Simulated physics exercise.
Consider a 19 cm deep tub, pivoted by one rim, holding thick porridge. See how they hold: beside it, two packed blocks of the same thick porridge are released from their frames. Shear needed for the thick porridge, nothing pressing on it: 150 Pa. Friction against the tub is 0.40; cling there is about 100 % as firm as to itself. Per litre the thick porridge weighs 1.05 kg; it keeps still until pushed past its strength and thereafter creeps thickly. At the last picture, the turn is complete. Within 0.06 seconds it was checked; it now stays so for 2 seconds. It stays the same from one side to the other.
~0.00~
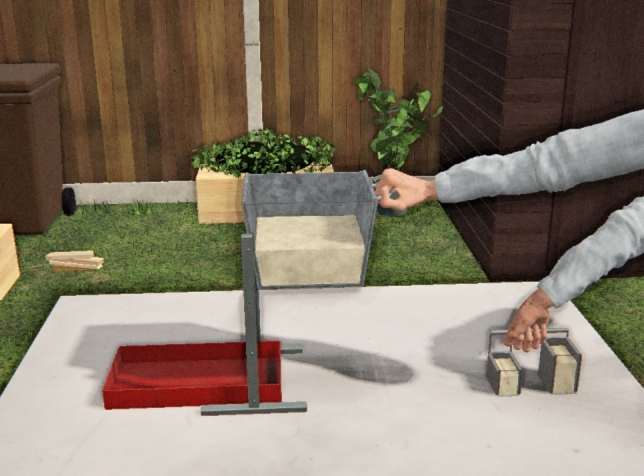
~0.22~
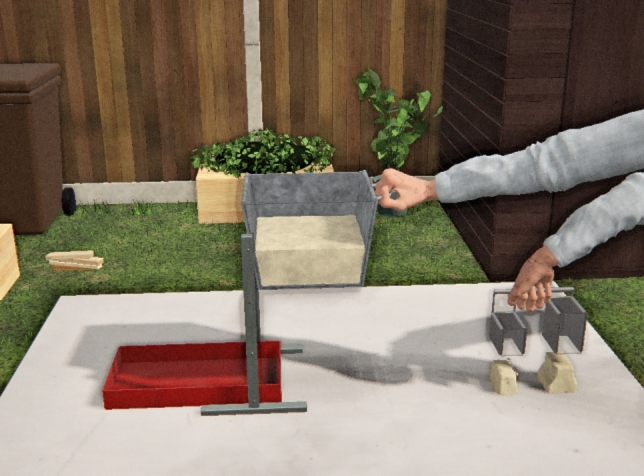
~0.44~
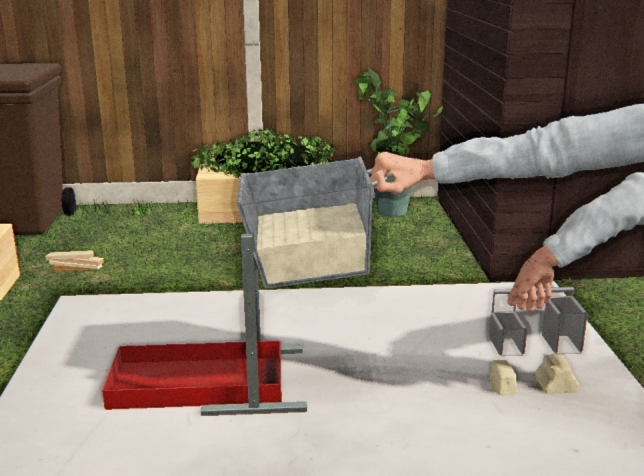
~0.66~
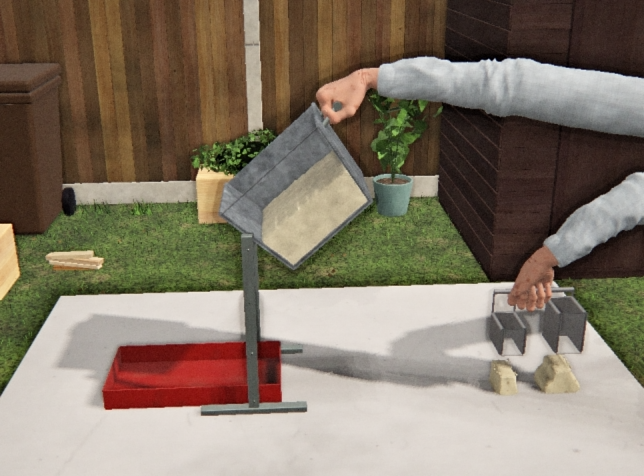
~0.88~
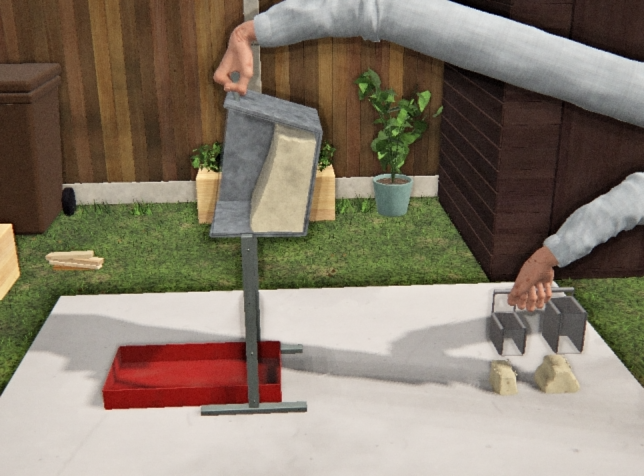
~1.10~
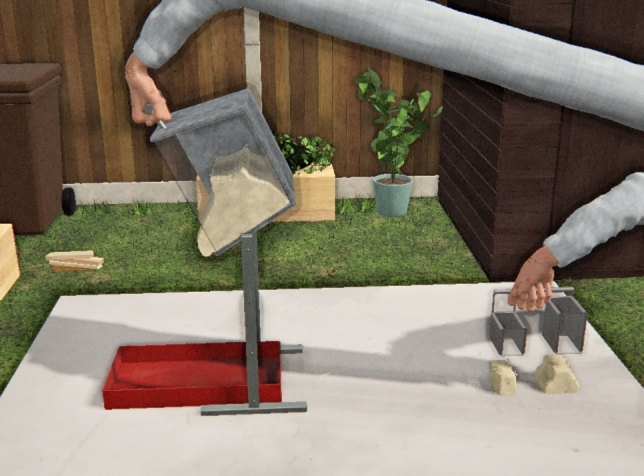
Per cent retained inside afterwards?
Retained: About 0 %.
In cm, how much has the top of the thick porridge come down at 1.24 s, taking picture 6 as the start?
About 7 cm.
By 1.24 s, the tub is at 115 degrees and holds 38 %.
By 1.41 s, the tub is at 115 degrees and holds 0 %.
By 1.58 s, the tub is at 115 degrees and holds 0 %.
By 1.75 s, the tub is at 115 degrees and holds 0 %.
By 3.10 s, at the end, the tub is at 115 degrees and holds 0 %.
